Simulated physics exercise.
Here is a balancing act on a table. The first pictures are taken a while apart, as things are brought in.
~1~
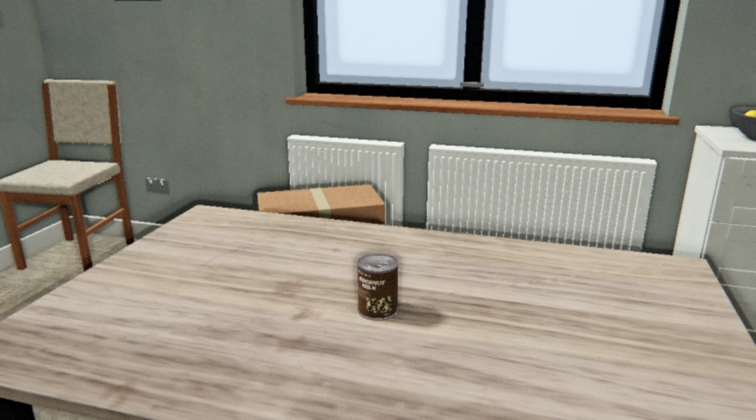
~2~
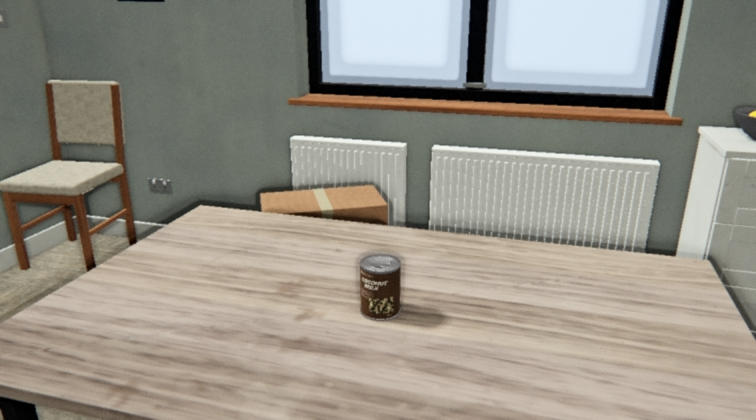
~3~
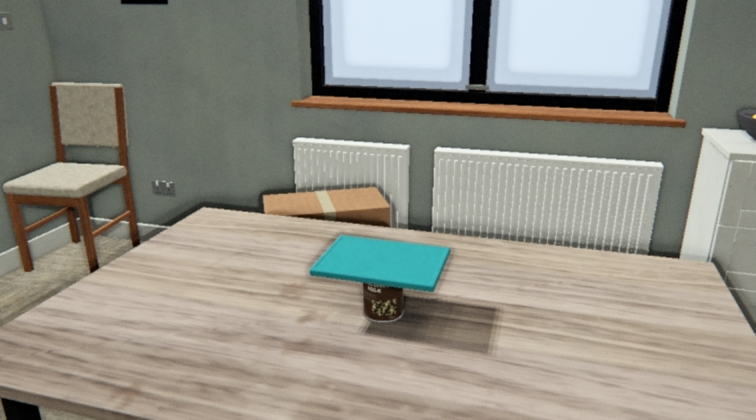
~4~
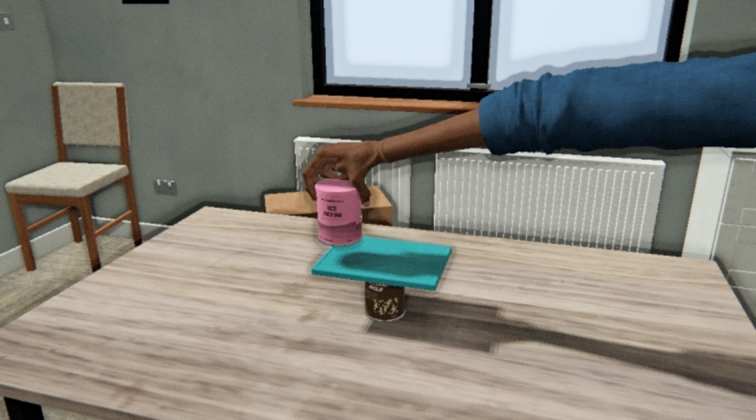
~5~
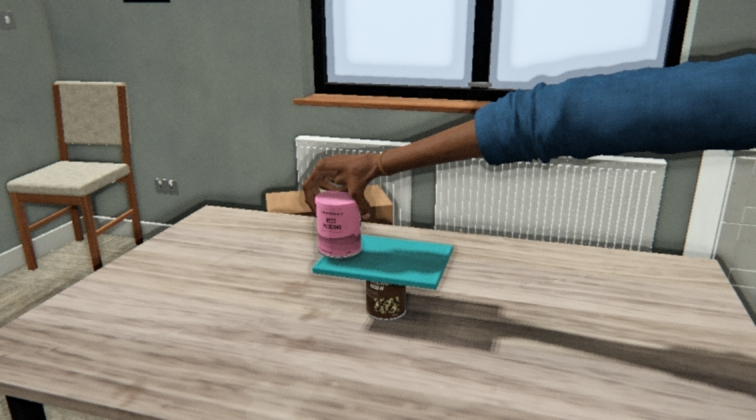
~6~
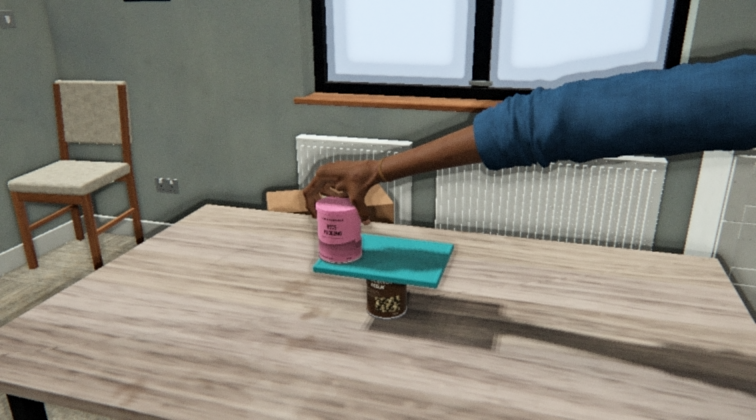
A turquoise lid appears on top of a small dark brown can at the middle of a pale wooden table, seen from slightly above in a grey-walled room. Behind stand white radiators, a window, a cardboard box and, at left, a chair. A blue-sleeved arm from the right lowers a pink tin onto the lid's left side, still gripping it, while the view shifts very slightly.
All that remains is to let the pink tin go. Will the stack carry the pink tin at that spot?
The stack loses its balance.
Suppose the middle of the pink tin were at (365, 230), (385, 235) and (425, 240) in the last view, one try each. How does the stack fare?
First, it holds; second, it stays up; third, it comes apart.
Then, 0.50 s after the last picture, pink tin now fallen; turquoise lid tipped 37° from how it was.
Then, 0.70 s after the last picture, turquoise lid tipped 53° from how it was.
Then, 0.90 s after the last picture, turquoise lid now fallen.
Then, 1.20 s after the last picture, things are still on the move.
By the end, fallen, turquoise lid and pink tin; brown tin in place. The stack comes apart.
